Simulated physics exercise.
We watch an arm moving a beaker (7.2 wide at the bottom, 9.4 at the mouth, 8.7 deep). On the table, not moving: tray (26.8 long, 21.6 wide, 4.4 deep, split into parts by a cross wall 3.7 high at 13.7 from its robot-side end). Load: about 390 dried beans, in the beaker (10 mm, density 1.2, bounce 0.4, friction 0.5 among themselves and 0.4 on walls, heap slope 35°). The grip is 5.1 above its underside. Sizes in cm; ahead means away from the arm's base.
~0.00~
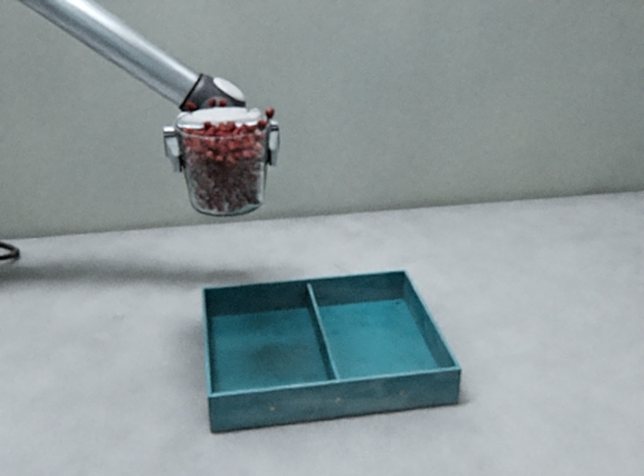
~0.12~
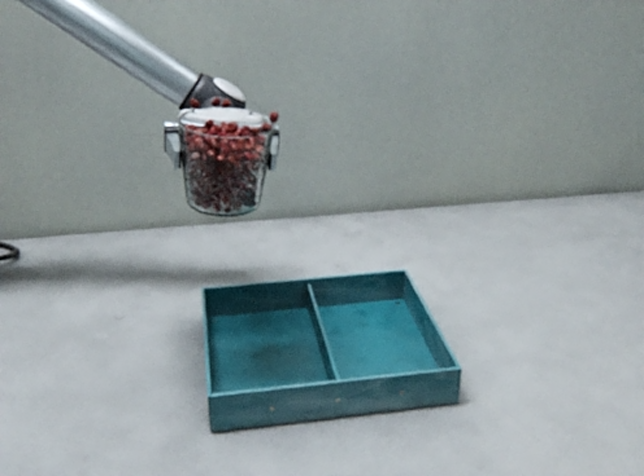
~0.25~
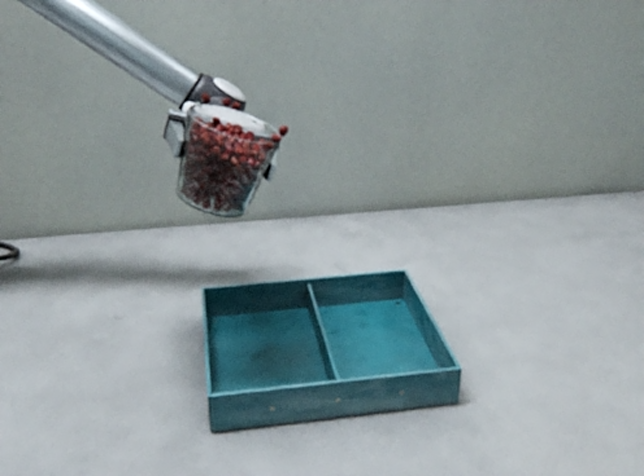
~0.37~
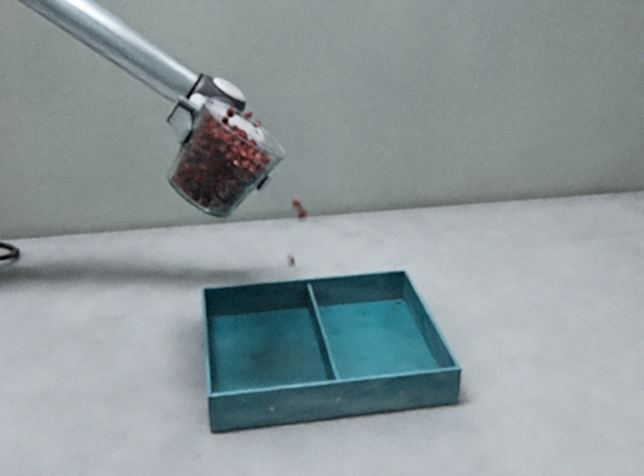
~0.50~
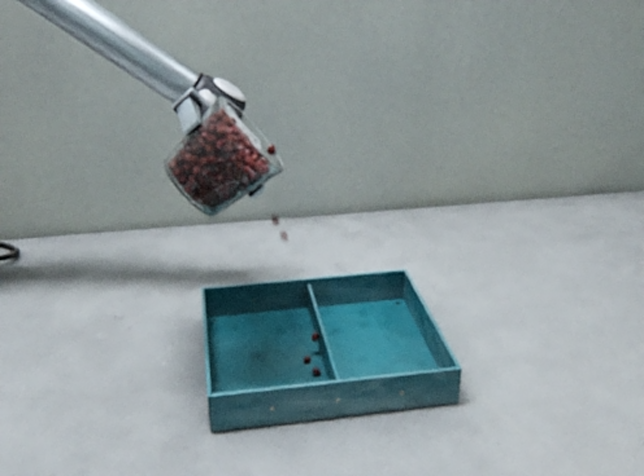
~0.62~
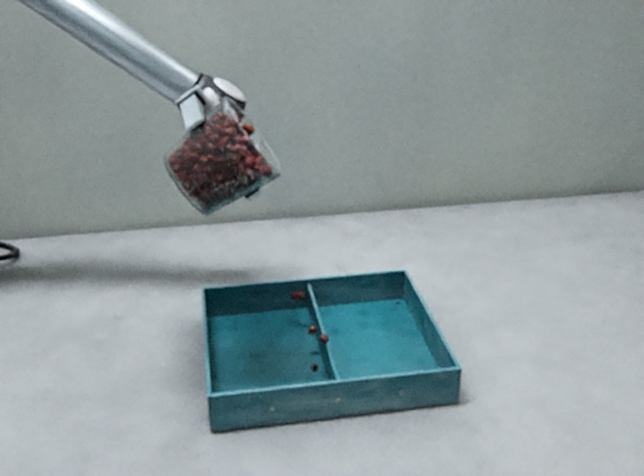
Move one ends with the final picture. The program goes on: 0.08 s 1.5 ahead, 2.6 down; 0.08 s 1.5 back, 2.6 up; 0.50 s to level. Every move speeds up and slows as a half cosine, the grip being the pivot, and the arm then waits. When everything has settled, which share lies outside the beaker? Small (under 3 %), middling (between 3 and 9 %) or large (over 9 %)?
Outside the beaker the share is middling, between 3 and 9 %.
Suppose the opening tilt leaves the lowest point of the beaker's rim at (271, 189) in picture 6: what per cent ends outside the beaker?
Some 25 per cent.
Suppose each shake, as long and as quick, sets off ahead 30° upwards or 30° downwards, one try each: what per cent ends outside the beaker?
About 40 and 10 per cent.
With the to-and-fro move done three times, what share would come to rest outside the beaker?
In that case some 15 per cent.
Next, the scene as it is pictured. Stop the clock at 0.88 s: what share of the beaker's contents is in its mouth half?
About 50 per cent.
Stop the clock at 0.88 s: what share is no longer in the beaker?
Near 5 per cent so far.
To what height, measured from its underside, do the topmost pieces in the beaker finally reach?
Some 9.5 cm.
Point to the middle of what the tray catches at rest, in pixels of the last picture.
At about (357, 347).
After 0.88 s, tilted 50° forward, highest piece 30 above the table; 368 in the beaker, 5 in the robot-side part, 13 in flight or on a rim.
After 1.15 s, tilted 9° forward, highest piece 30 above the table; 365 in the beaker, 10 in the far-side part, 8 in the robot-side part, 1 on the table or floor, 2 in flight or on a rim.
After 1.48 s, level, highest piece 31 above the table; 365 in the beaker, 11 in the far-side part, 8 in the robot-side part, 2 on the table or floor.
After 2.53 s, level, highest piece 31 above the table; 365 in the beaker, 11 in the far-side part, 8 in the robot-side part, 2 on the table or floor.
At rest, 365 in the beaker, 11 in the far-side part, 8 in the robot-side part, 2 on the table or floor. That is 5 % outside the beaker.
